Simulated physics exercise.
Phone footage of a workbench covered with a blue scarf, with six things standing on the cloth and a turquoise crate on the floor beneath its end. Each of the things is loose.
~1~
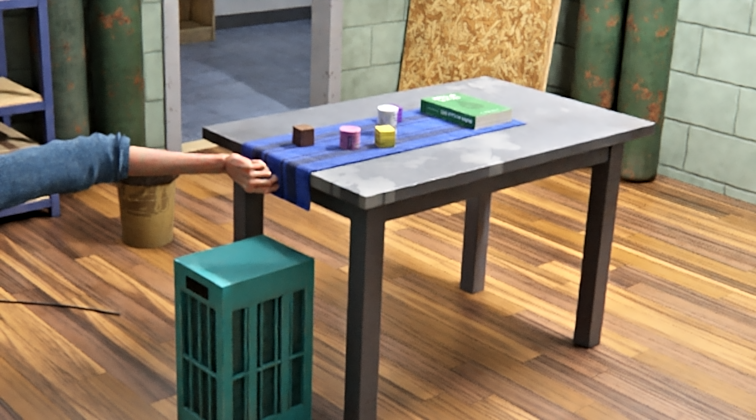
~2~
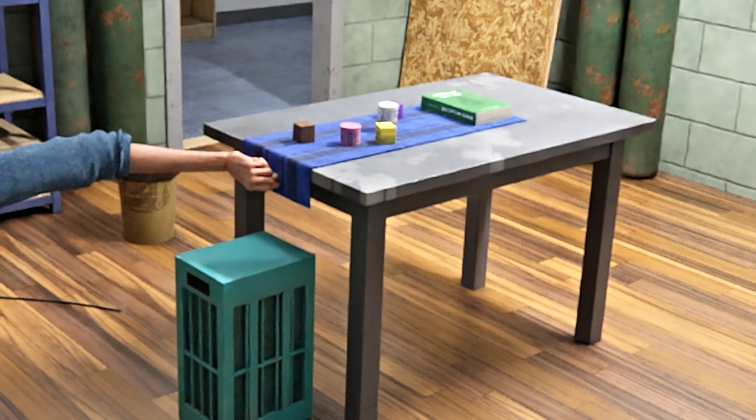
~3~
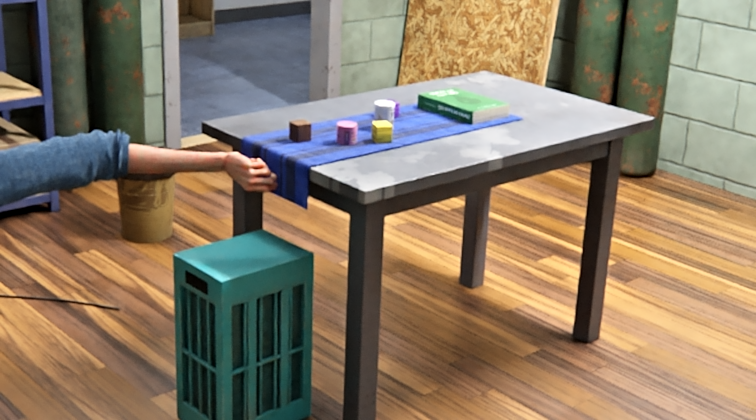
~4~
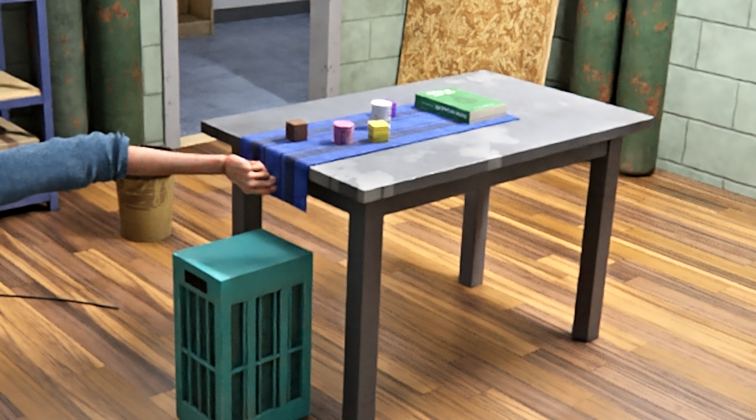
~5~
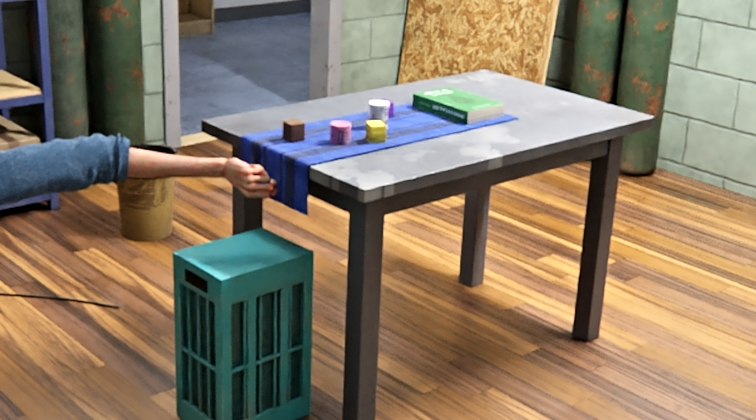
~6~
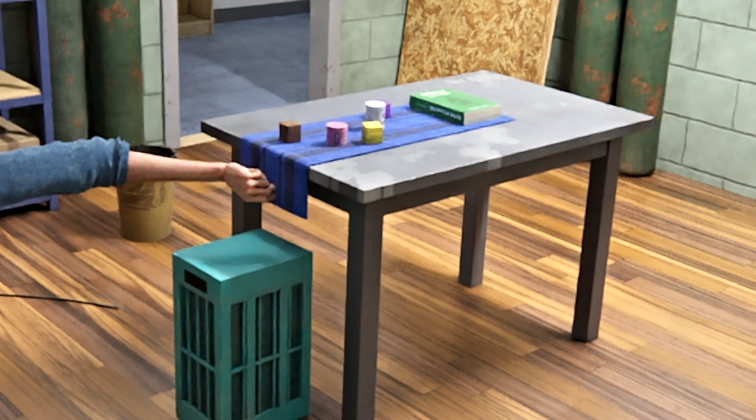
On a workshop table, a hand slowly drawing a blue cloth leftward, small pots, blocks and a green book shifting with it.
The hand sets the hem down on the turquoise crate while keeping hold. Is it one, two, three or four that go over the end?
It is one.
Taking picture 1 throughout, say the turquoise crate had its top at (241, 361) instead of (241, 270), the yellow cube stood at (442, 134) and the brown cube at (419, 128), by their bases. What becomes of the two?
Yellow cube: Still up. Brown cube: Still up.
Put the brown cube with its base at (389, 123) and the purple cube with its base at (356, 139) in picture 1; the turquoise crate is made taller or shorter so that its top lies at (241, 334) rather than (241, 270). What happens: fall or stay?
So the brown cube stays there, and the purple cube leaves.
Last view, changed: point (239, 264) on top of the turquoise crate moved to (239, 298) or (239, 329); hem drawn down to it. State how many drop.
First case 2, second case 3.
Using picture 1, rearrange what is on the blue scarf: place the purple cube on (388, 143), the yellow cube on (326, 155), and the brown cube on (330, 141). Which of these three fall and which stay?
Outcome: Purple cube stays, yellow cube falls away, brown cube stays.
Soon after, hem on the crate; brown cube gone.
At rest, hem on the crate; brown cube gone. Over the edge go one.
